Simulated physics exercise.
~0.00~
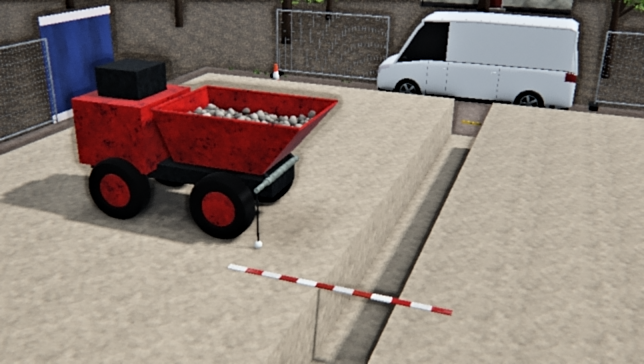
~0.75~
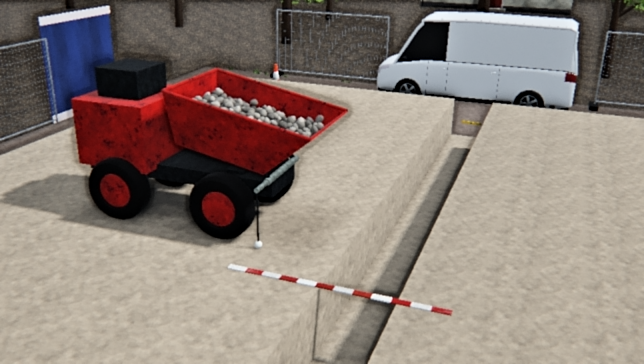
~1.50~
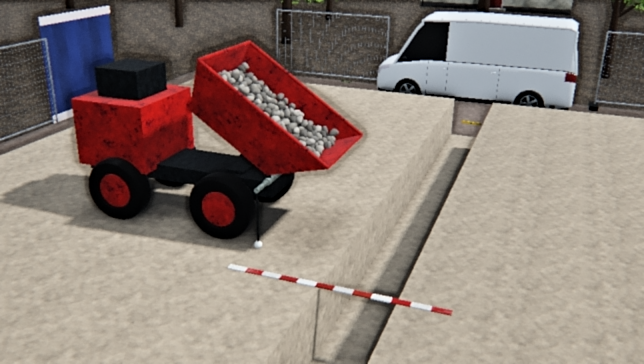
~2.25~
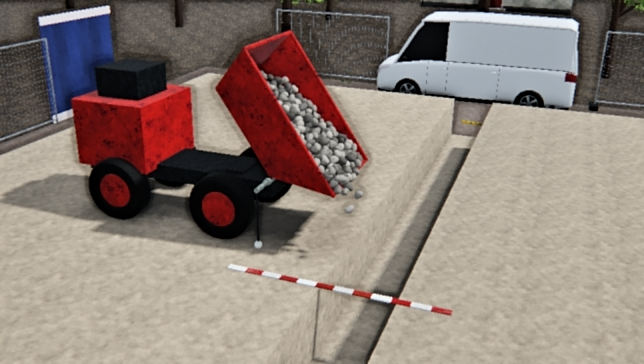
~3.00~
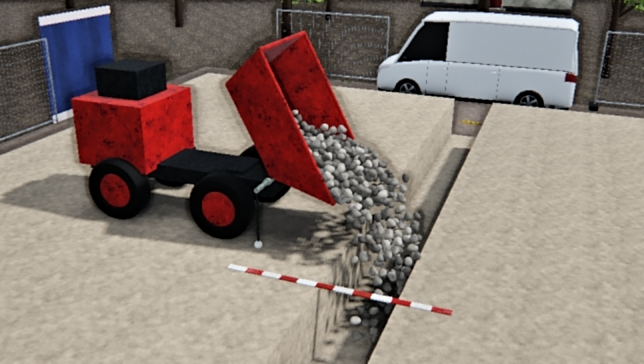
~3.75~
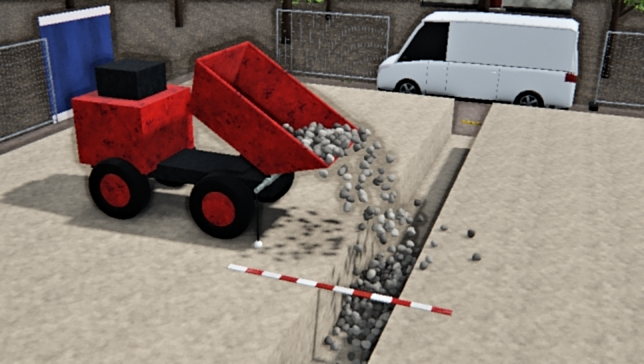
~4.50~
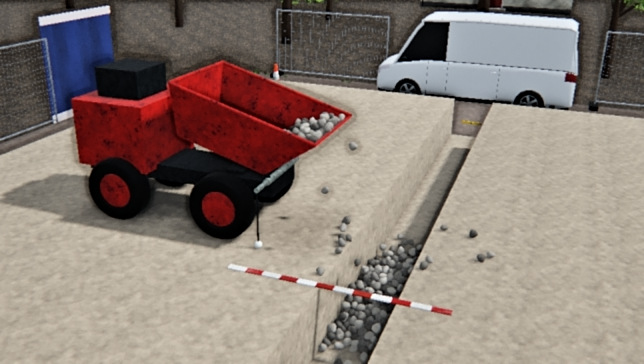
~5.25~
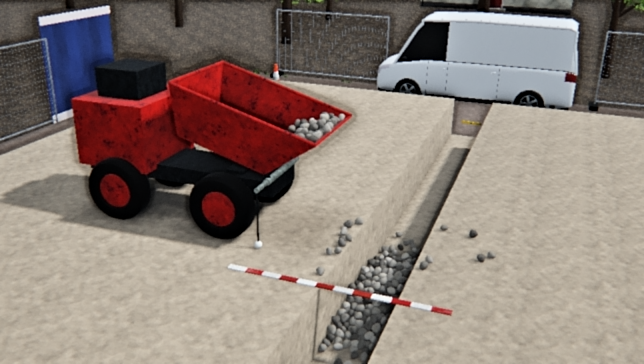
The footage shows a red dumper tipping its body forward until grey stones slide out into the trench in front, then lowering it partway; most stones lie in the trench, a few rest on the ground either side, and some remain in the still-tilted body.
